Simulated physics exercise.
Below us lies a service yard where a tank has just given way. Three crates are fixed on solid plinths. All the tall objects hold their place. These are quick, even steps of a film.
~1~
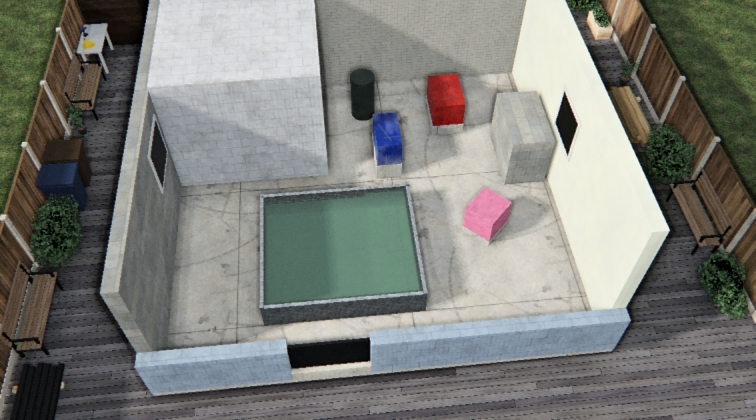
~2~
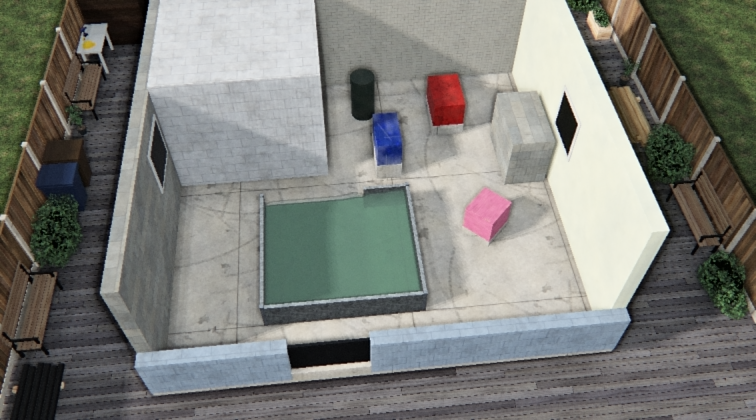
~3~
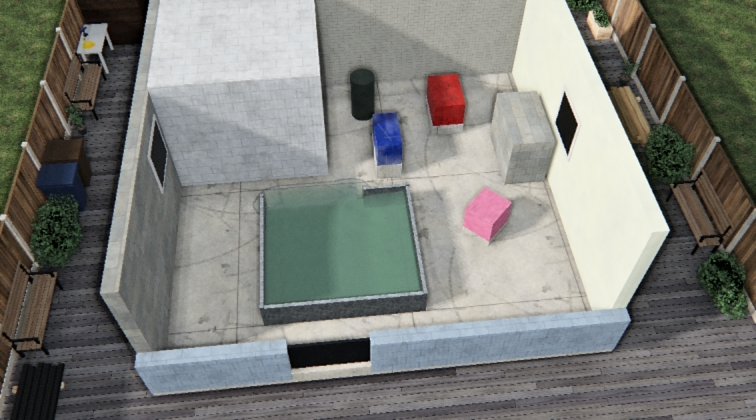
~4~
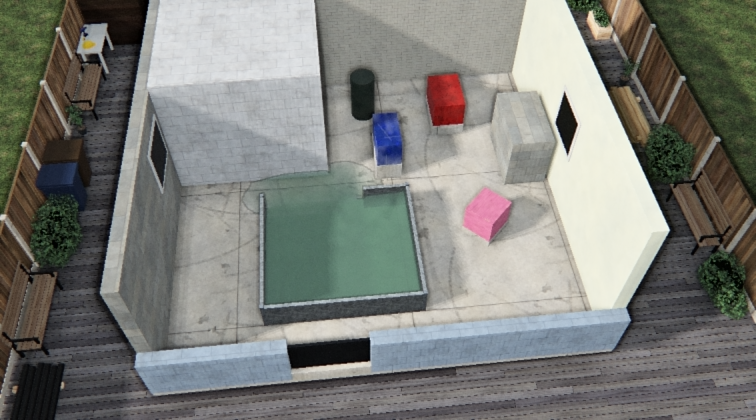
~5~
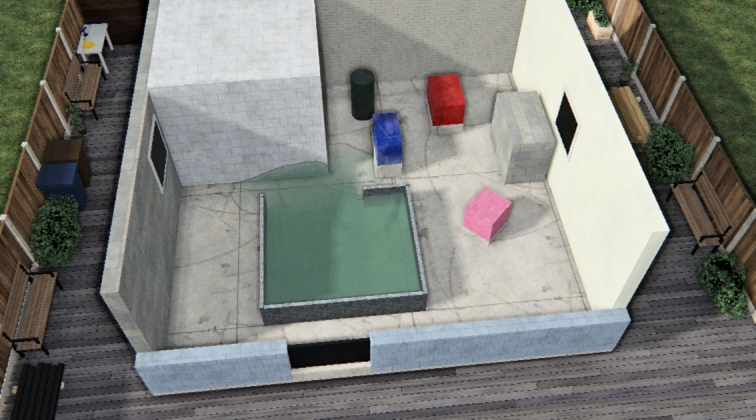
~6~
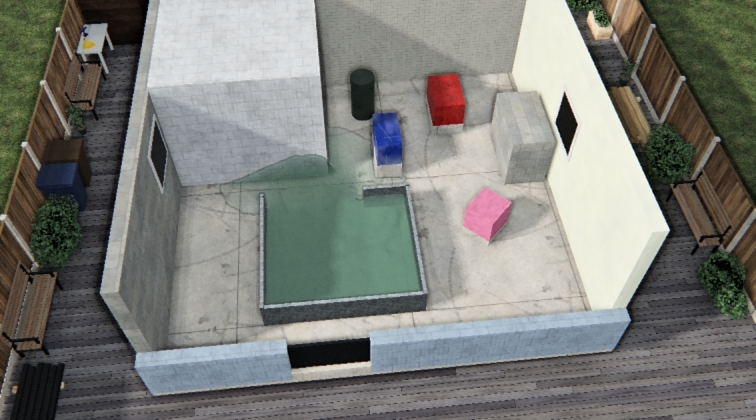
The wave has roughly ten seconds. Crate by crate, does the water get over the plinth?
In the end: The pink crate stays dry; the blue crate stays dry; the red crate stays dry.
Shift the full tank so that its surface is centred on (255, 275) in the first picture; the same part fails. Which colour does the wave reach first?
First comes the blue crate.
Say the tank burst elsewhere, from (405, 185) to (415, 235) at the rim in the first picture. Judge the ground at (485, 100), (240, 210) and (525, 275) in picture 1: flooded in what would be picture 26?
In turn: Covered, no water, flooded.
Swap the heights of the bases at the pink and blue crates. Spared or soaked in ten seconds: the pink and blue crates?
One by one: The pink crate escapes it, the blue crate is wetted.
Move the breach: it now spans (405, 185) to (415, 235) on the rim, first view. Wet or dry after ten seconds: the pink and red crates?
Then: The pink one ends up wet, the red one escapes it.
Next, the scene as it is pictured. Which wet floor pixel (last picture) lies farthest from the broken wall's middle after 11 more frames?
At about (441, 81).
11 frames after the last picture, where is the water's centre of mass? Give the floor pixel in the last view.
Close to (320, 221).
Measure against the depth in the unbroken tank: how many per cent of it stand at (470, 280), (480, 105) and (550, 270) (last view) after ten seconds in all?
In that order: 12, 12 and 20 per cent.
A moment on, water covers 15 % of the floor; the pink crate not reached, the blue crate water round its plinth, the red crate not reached.
Next, water covers 30 % of the floor; the pink crate not reached, the blue crate water round its plinth, the red crate water round its plinth.
Then, water covers 55 % of the floor; the pink crate water round its plinth, the blue crate water round its plinth, the red crate water round its plinth.
Later, water covers 85 % of the floor; the pink crate water round its plinth, the blue crate water round its plinth, the red crate water round its plinth.
In the end, water covers 100 % of the floor; the pink crate stayed above the water, the blue crate stayed above the water, the red crate stayed above the water.
